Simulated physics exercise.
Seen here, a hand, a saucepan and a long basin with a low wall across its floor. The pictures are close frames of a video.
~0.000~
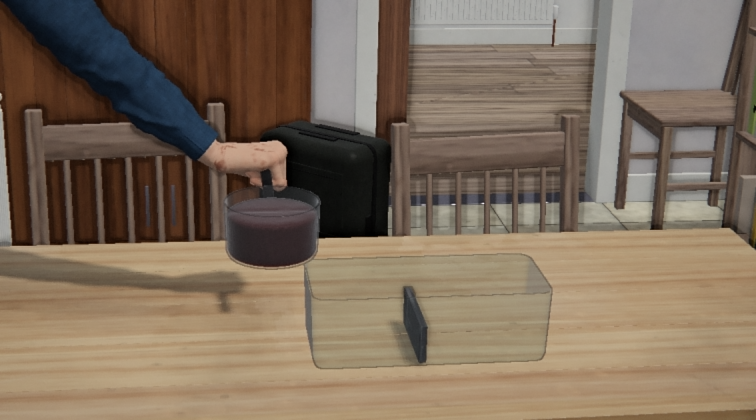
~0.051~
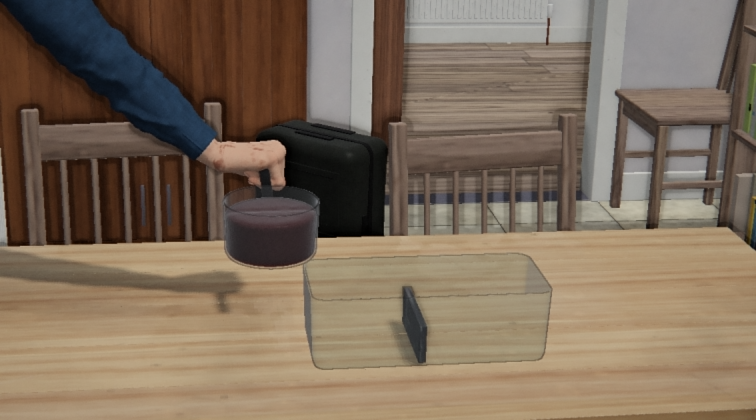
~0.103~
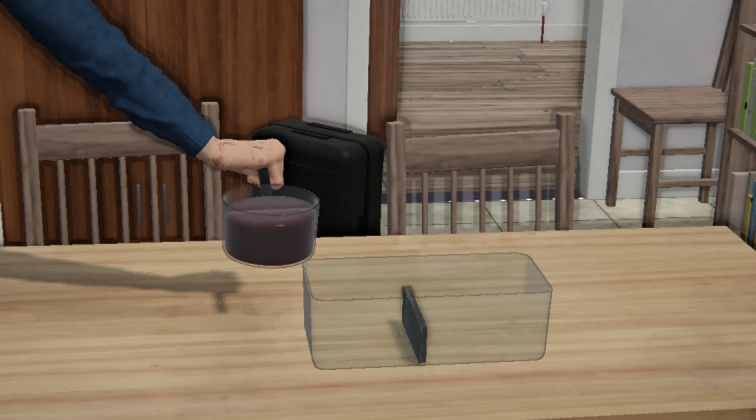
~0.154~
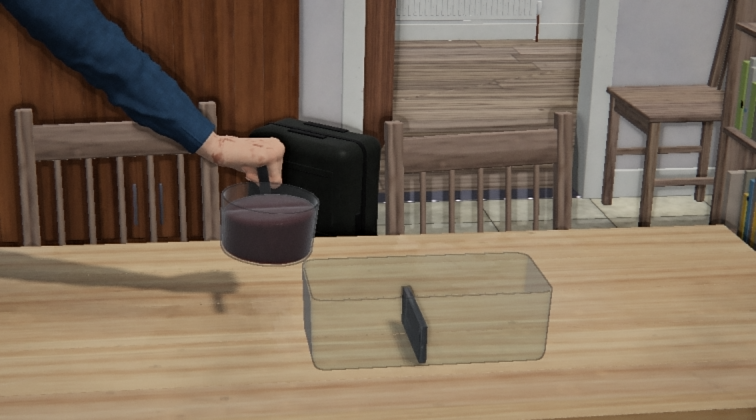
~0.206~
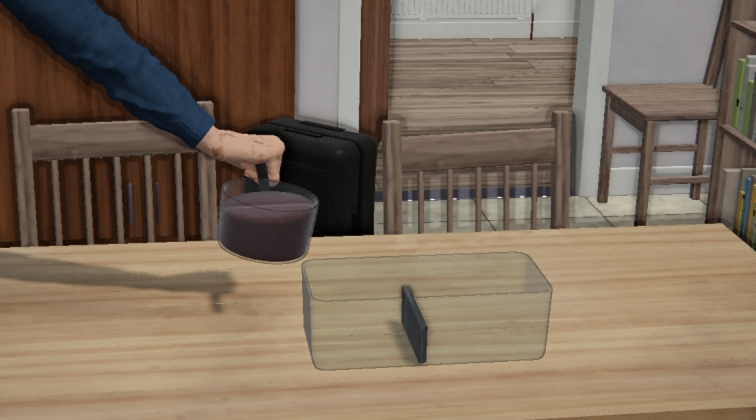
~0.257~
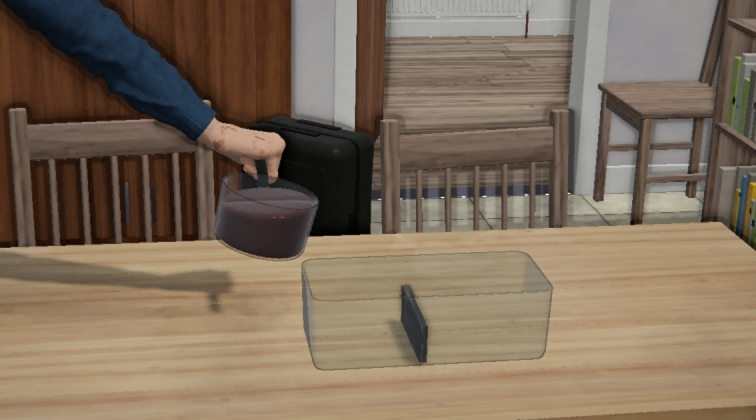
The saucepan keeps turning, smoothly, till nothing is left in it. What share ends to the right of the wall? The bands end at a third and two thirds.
In the end not even a third is right of the wall.
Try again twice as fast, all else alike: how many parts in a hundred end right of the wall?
Close to 15 per cent.
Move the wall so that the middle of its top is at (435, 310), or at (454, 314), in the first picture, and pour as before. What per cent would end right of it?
The first gives 5 %, the second 10 %.
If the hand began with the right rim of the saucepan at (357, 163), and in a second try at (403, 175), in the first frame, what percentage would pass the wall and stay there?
Roughly 90 per cent, and 95 per cent.
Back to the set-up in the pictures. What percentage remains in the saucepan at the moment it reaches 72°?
Near 60 %.
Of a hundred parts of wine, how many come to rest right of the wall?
It comes to 0 per cent or so.
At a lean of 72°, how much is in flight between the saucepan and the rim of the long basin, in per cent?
Some 30 per cent.
After 0.67 s the tilt is 72° and 62 per cent is still to pour, 7 is left of the wall and 0 right of it.
After 0.98 s the tilt is 107° and 9 per cent is still to pour, 72 is left of the wall and 1 right of it.
After 1.29 s the tilt is 113° and 0 per cent is still to pour, 95 is left of the wall and 2 right of it.
After 1.64 s the tilt is 113° and 0 per cent is still to pour, 95 is left of the wall and 2 right of it.
In the end 95 per cent lies left of the wall, 2 right of it and 2 outside.
